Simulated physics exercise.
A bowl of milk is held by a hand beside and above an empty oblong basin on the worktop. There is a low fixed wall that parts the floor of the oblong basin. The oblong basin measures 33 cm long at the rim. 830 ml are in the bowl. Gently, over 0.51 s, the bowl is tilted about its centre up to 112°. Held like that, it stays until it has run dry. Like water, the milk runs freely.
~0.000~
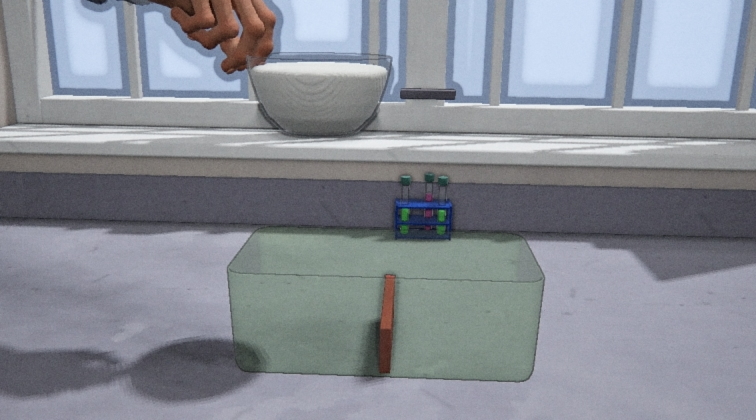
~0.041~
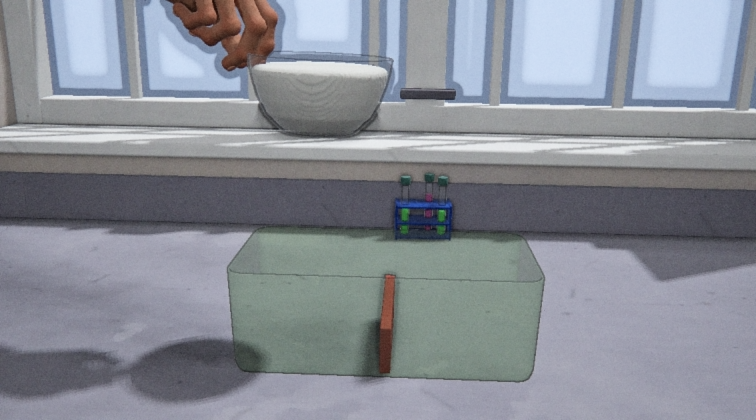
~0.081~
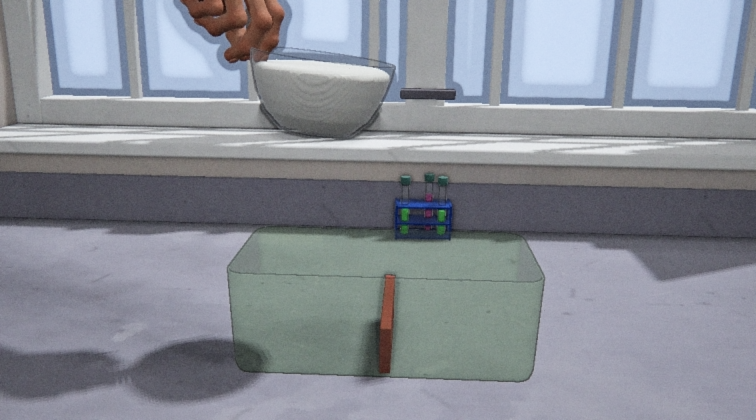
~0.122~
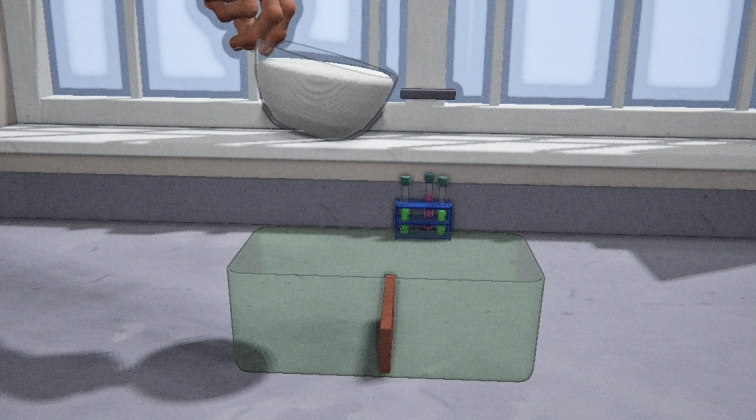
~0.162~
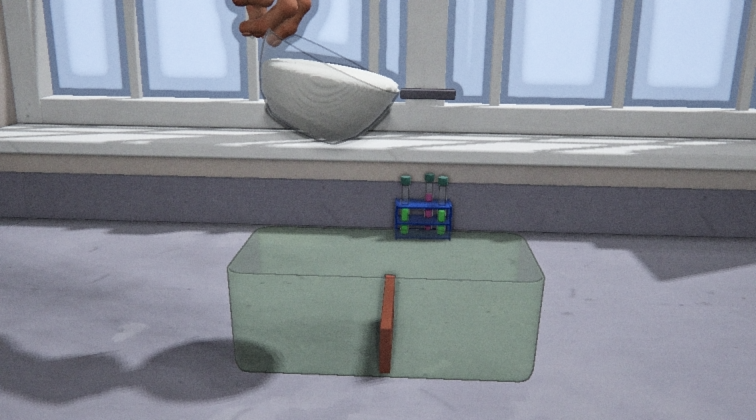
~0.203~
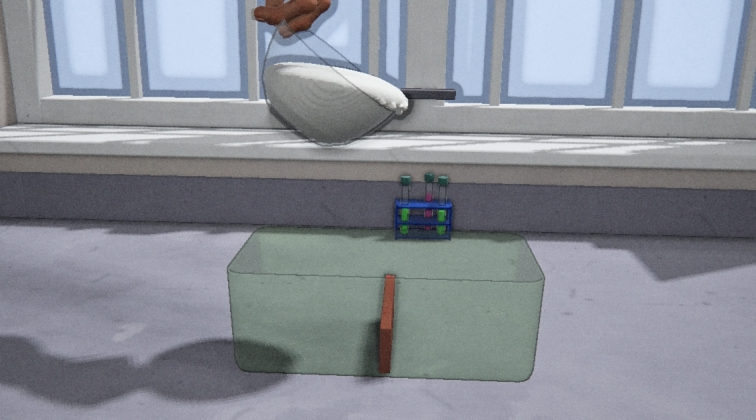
A hand tilted a clear bowl of milk steadily to the right, above an empty, see-through oblong basin on the worktop, and the milk slid toward the bowl's lowered edge.
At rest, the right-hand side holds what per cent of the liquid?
It holds some 78 in every hundred.
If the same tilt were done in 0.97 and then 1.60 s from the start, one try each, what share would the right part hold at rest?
Some 90 and 95 per cent, in that order.
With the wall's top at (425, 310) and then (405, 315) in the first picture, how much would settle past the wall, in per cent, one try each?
First 45, then 55 per cent.
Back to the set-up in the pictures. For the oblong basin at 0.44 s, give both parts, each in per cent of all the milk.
I'd say some 0 on the left and some 38 on the right.
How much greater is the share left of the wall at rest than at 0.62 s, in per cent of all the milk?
That amounts to roughly 9 per cent of the whole.
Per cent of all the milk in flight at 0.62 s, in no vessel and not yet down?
14 in a hundred, give or take.
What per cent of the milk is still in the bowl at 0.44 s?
9 %.
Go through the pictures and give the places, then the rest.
Tilt 0°; pouring edge (391, 59); surface from (254, 67) to (388, 69); the oblong basin's rim runs from (243, 249) to (533, 257); the wall's top is at (388, 301), in the first picture.
Tilt 2°; pouring edge (392, 62); surface from (255, 65) to (388, 70), in the second picture.
Tilt 7°; pouring edge (394, 68); surface from (257, 63) to (391, 73), in the third picture.
Tilt 15°; pouring edge (397, 80); surface from (261, 60) to (394, 77), in the fourth picture.
Tilt 26°; pouring edge (398, 94); surface from (265, 61) to (392, 84); 2 per cent is over the edge, in the fifth picture.
Tilt 38°; pouring edge (395, 111); surface from (269, 66) to (389, 95); 7 per cent is over the edge, in the sixth picture.
Then, 0.44 s in, the tilt is 108° and 9 per cent is still to pour, 0 is left of the wall and 38 right of it.
Then, 0.62 s in, the tilt is 112° and 0 per cent is still to pour, 10 is left of the wall and 76 right of it.
Then, 0.81 s in, the tilt is 112° and 0 per cent is still to pour, 17 is left of the wall and 79 right of it.
Then, 1.01 s in, the tilt is 112° and 0 per cent is still to pour, 18 is left of the wall and 78 right of it.
Finally, 18 per cent lies left of the wall, 78 right of it and 4 outside.
